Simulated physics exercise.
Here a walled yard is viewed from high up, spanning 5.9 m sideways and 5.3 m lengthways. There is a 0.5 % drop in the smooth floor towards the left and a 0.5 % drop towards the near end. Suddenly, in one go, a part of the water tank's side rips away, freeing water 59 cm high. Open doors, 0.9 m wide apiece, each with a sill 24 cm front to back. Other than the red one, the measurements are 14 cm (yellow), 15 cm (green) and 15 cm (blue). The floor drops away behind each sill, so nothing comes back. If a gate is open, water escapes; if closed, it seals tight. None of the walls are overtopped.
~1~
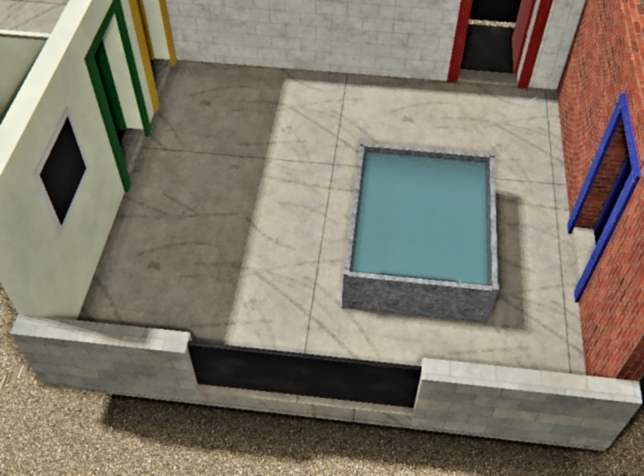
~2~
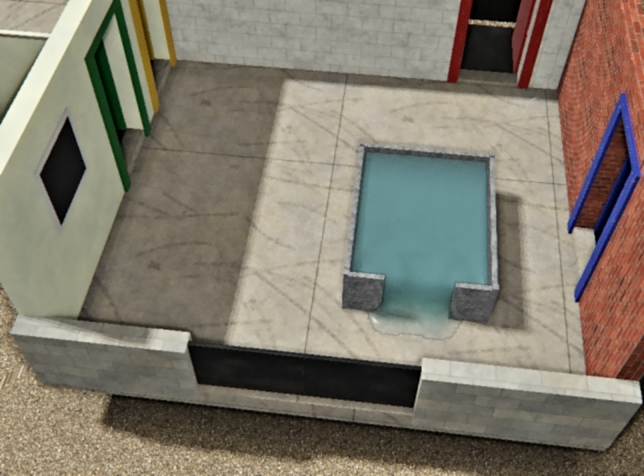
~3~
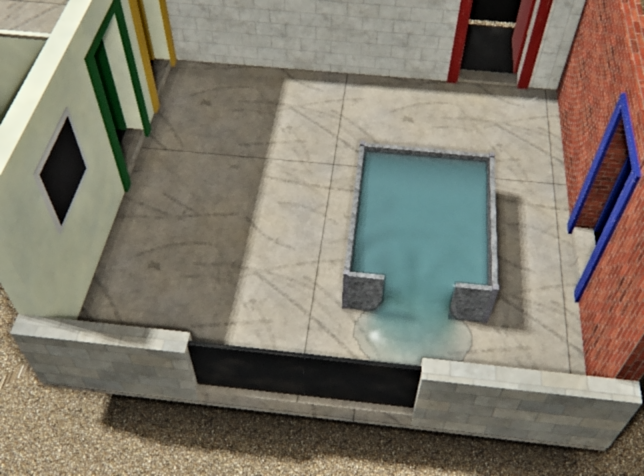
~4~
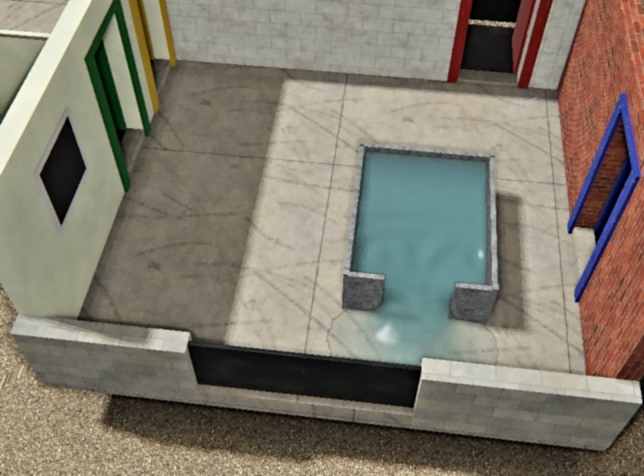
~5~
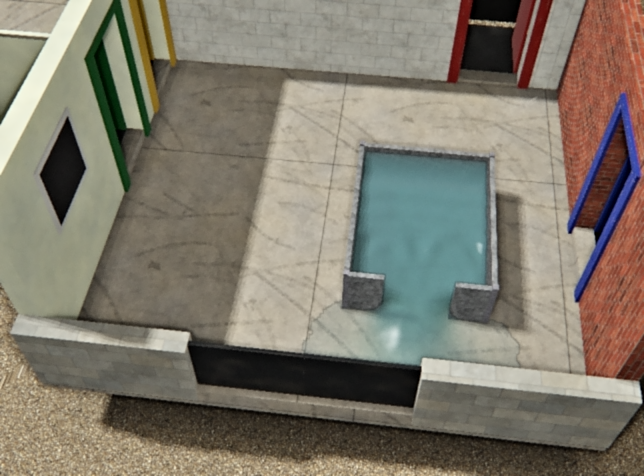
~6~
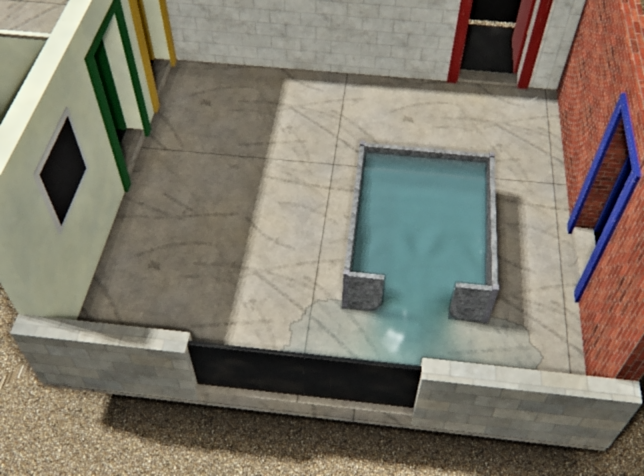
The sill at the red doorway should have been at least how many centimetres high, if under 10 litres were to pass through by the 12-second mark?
At least some 10.5 cm.
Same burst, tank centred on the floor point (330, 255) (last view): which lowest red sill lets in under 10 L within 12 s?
Some 7.0 cm.
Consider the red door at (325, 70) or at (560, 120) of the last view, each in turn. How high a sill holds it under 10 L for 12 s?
You'd want about 7.5 cm there first, then about 9.5 cm.
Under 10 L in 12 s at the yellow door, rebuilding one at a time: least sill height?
Yellow would need about 7.0 cm on its own.
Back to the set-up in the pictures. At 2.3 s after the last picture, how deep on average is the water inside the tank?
The average depth is some 27 cm.
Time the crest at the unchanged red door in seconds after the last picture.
4.0 s.
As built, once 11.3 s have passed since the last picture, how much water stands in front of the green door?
Some 8.0 cm.
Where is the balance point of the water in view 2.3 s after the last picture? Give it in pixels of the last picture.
Centre of the water: Approx. (389, 280) px.
Then, 0.7 s after the last picture water covers 15 % of the floor, deepest (40 cm) near (413, 380); it has not reached the red door.
Then, 2.3 s after the last picture water covers 45 % of the floor, deepest (26 cm) near (578, 413); it has not reached the red door.
Then, 11.3 s after the last picture water covers 95 % of the floor, deepest (12 cm) near (118, 212); 6 cm at the red door, 89 litres in over its 5 cm sill.
At the red door as built, the water peaked near 12 cm, 4.1 s after the last picture.
Run again over the same 12 s with other heights there, 16 litres in over 9.5 cm, 2 litres over 13 cm. The limit of 10 litres is kept from about 10.5 cm up.
